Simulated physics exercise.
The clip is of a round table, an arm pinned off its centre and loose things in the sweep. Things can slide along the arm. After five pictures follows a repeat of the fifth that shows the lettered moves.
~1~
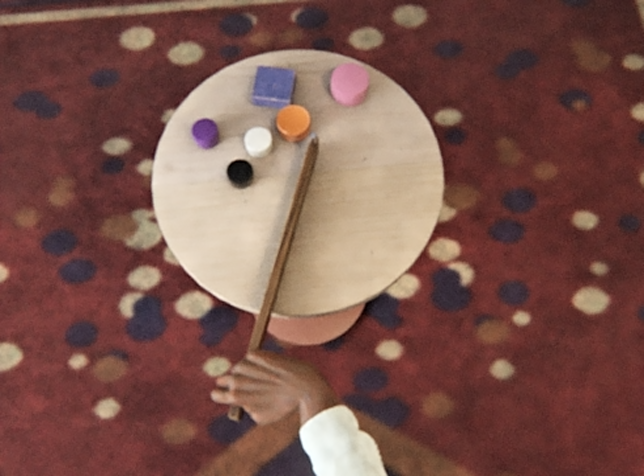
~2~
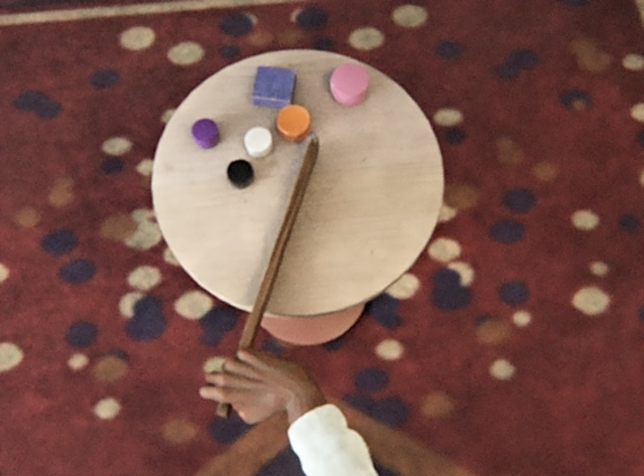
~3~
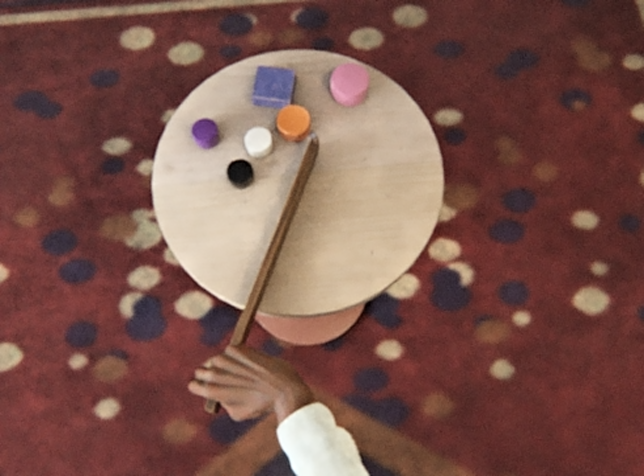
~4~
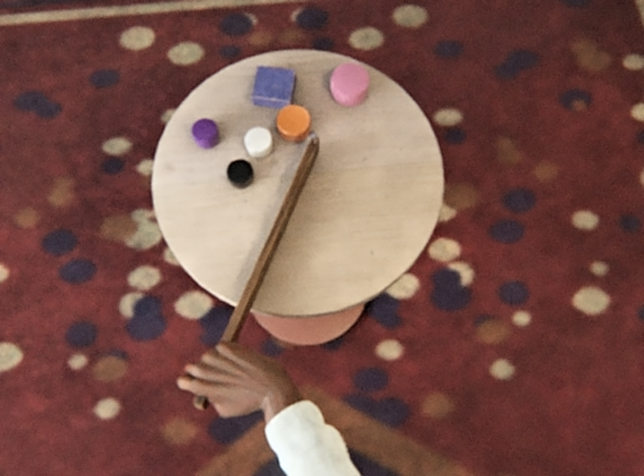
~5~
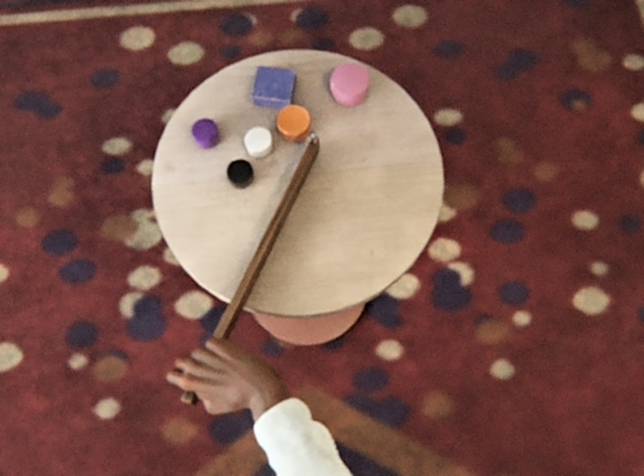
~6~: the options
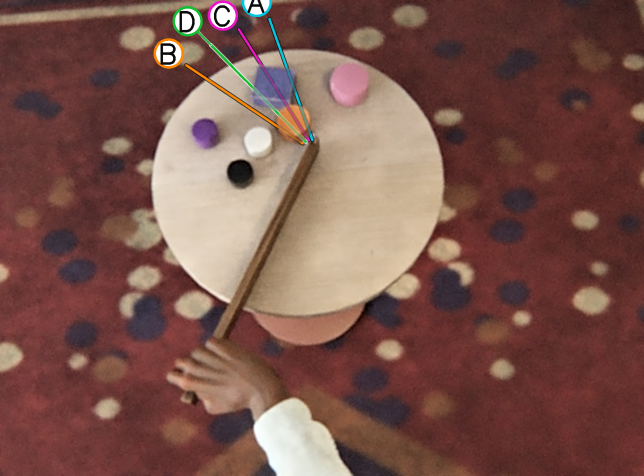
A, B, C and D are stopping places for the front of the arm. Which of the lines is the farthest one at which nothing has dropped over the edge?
Stop at D.
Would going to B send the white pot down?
By then, no.
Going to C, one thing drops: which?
It is the purple pot.
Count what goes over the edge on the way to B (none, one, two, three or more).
The count is none.
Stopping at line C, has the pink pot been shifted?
No.
On the copy, A at (290, 77); B at (243, 104); C at (273, 83); D at (257, 92).
On D. First, arm (227, 178); black pot (237, 167); pink pot (350, 85).
Then, arm (225, 119); purple pot (211, 109); black pot (237, 116).
Finally, arm (254, 82); purple pot (245, 59); blue block (294, 68); nothing has fallen.
By contrast, A drops the purple pot; B is safe but short; C drops the purple pot.
